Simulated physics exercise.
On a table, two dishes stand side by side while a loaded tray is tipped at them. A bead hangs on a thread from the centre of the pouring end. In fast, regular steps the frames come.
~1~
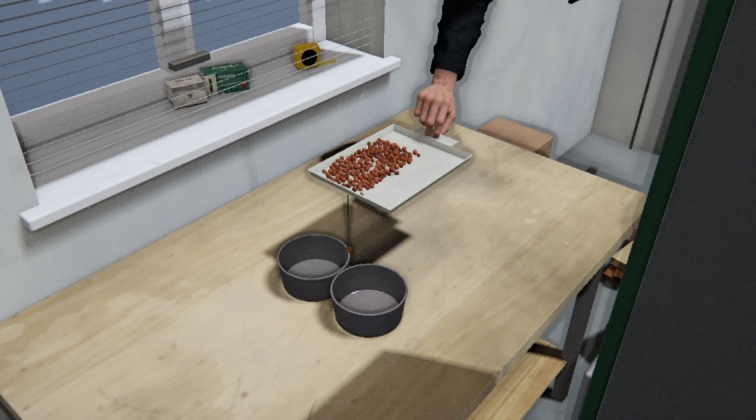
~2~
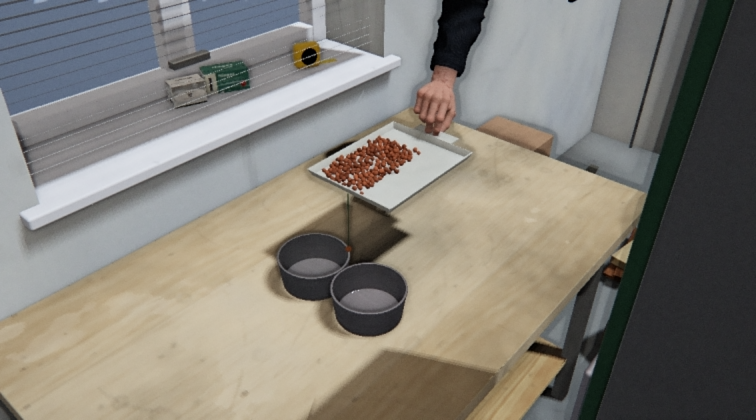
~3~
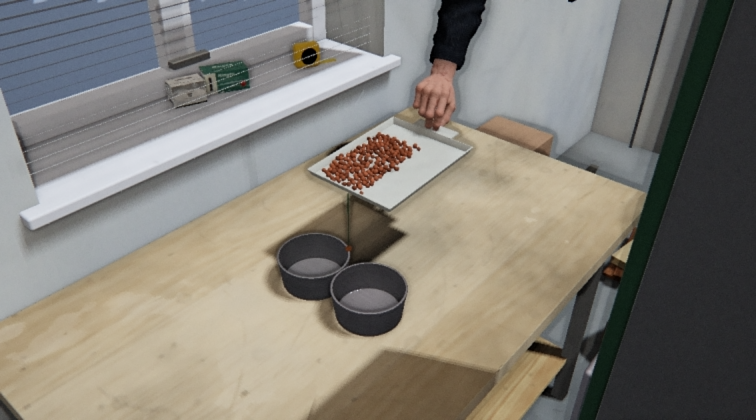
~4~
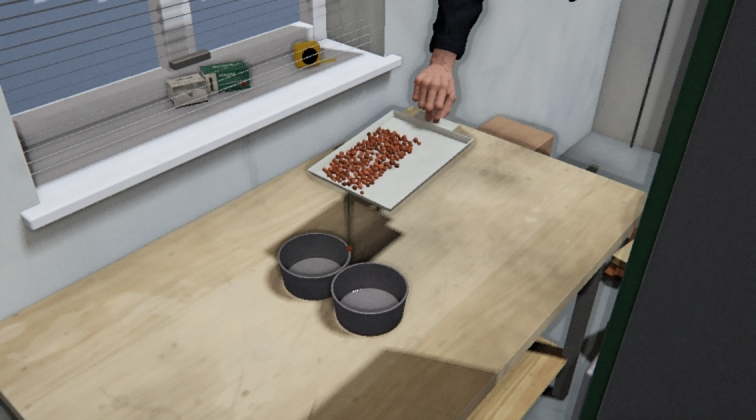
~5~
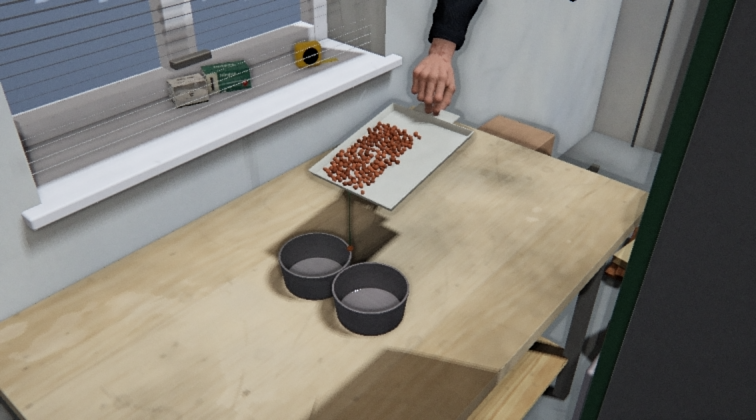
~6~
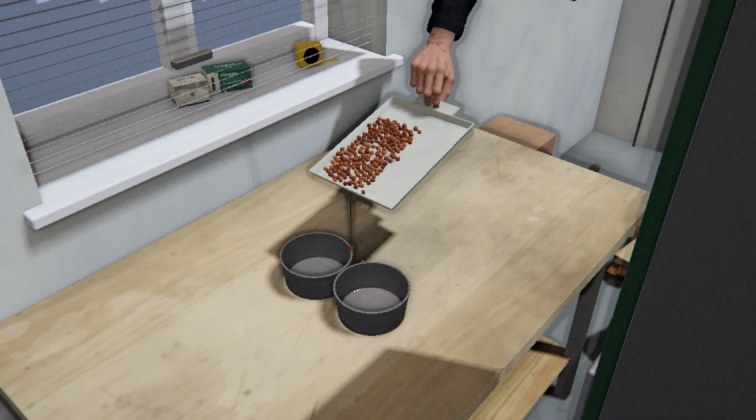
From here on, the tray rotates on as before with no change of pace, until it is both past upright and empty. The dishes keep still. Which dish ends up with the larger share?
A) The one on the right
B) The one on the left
Option B: The one on the left.
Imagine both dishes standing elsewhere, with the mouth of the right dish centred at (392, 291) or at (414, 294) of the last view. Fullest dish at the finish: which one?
The left-placed dish first, the left-placed dish second.
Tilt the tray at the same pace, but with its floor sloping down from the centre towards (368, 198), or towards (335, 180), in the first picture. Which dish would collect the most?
Try 1: The right-side dish; try 2: The left-side dish.
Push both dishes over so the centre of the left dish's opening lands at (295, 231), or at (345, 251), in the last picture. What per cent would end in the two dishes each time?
Close to 90 per cent, followed by close to 50 per cent.
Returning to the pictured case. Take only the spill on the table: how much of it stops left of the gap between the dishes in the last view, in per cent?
I'd say some 100 in a hundred.
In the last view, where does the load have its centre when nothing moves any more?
Somewhere around (313, 280) in the last picture.
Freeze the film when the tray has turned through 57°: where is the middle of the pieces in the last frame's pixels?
The middle of the pieces shows up near (341, 170).
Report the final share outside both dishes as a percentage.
10 %.
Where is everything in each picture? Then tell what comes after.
In the first frame, corners of the pouring end at (312, 170) and (390, 207), level; middle of the load at (371, 165), clay pellets; left dish at (288, 283); right dish at (344, 318); bead on its thread at (348, 250).
In the second frame, corners of the pouring end at (312, 169) and (390, 206), level; middle of the load at (371, 164).
In the third frame, corners of the pouring end at (312, 169) and (389, 206), tipped barely, level across its low end; middle of the load at (371, 162).
In the fourth frame, corners of the pouring end at (312, 169) and (390, 206), tipped a little, level across its low end; middle of the load at (371, 159).
In the fifth frame, corners of the pouring end at (313, 169) and (390, 205), tipped a little, level across its low end; middle of the load at (371, 156).
In the sixth frame, corners of the pouring end at (314, 170) and (391, 205), tipped clearly, level across its low end; middle of the load at (372, 153); left dish at (291, 281); right dish at (347, 316).
Soon, tray tipped steeply; nearly all on the tray; a stray few in the left dish; a small part in the air.
A while on, tray tipped right over; a small part on the tray; a small part in the right dish; about half in the left dish; a small part outside both; about a quarter in the air.
Towards the end, tray tipped past a quarter turn; about a quarter in the right dish; most in the left dish; a small part outside both.
Finally, tray tipped past a quarter turn; about a quarter in the right dish; most in the left dish; a small part outside both.
